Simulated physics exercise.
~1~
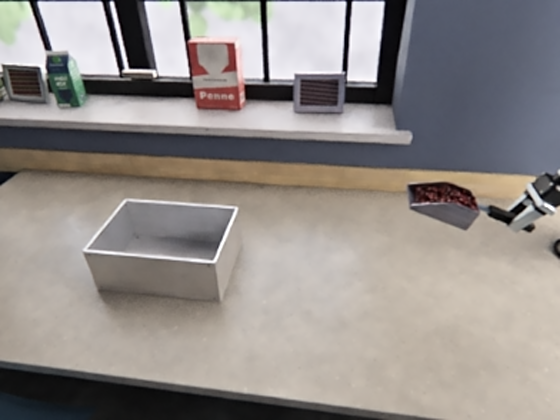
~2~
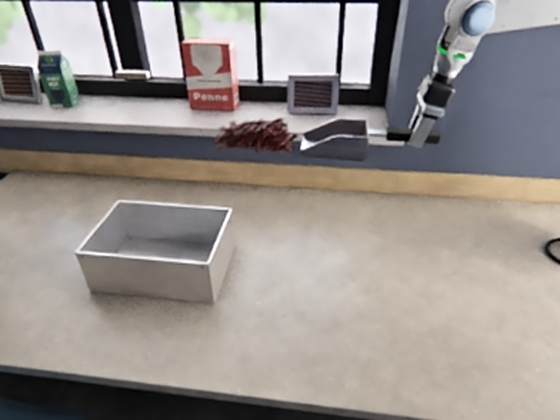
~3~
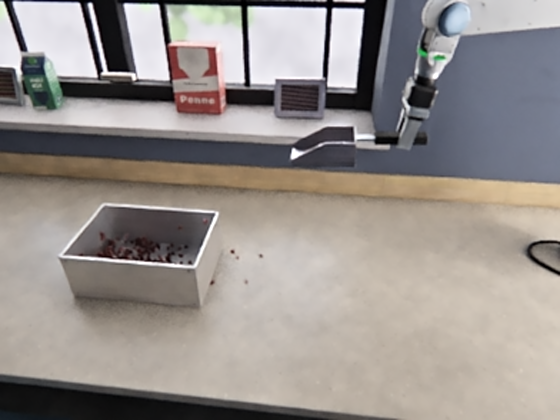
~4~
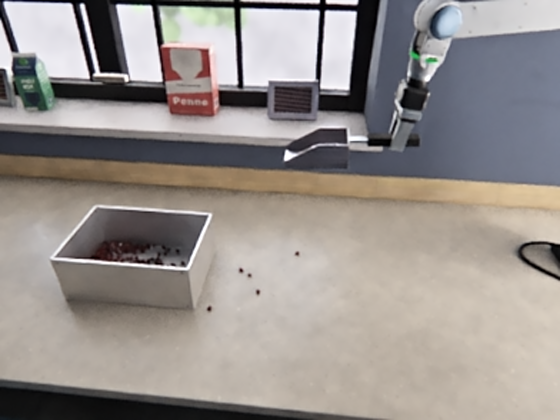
A robot arm flings dried beans from a scoop leftward into a bin, scattering a few.
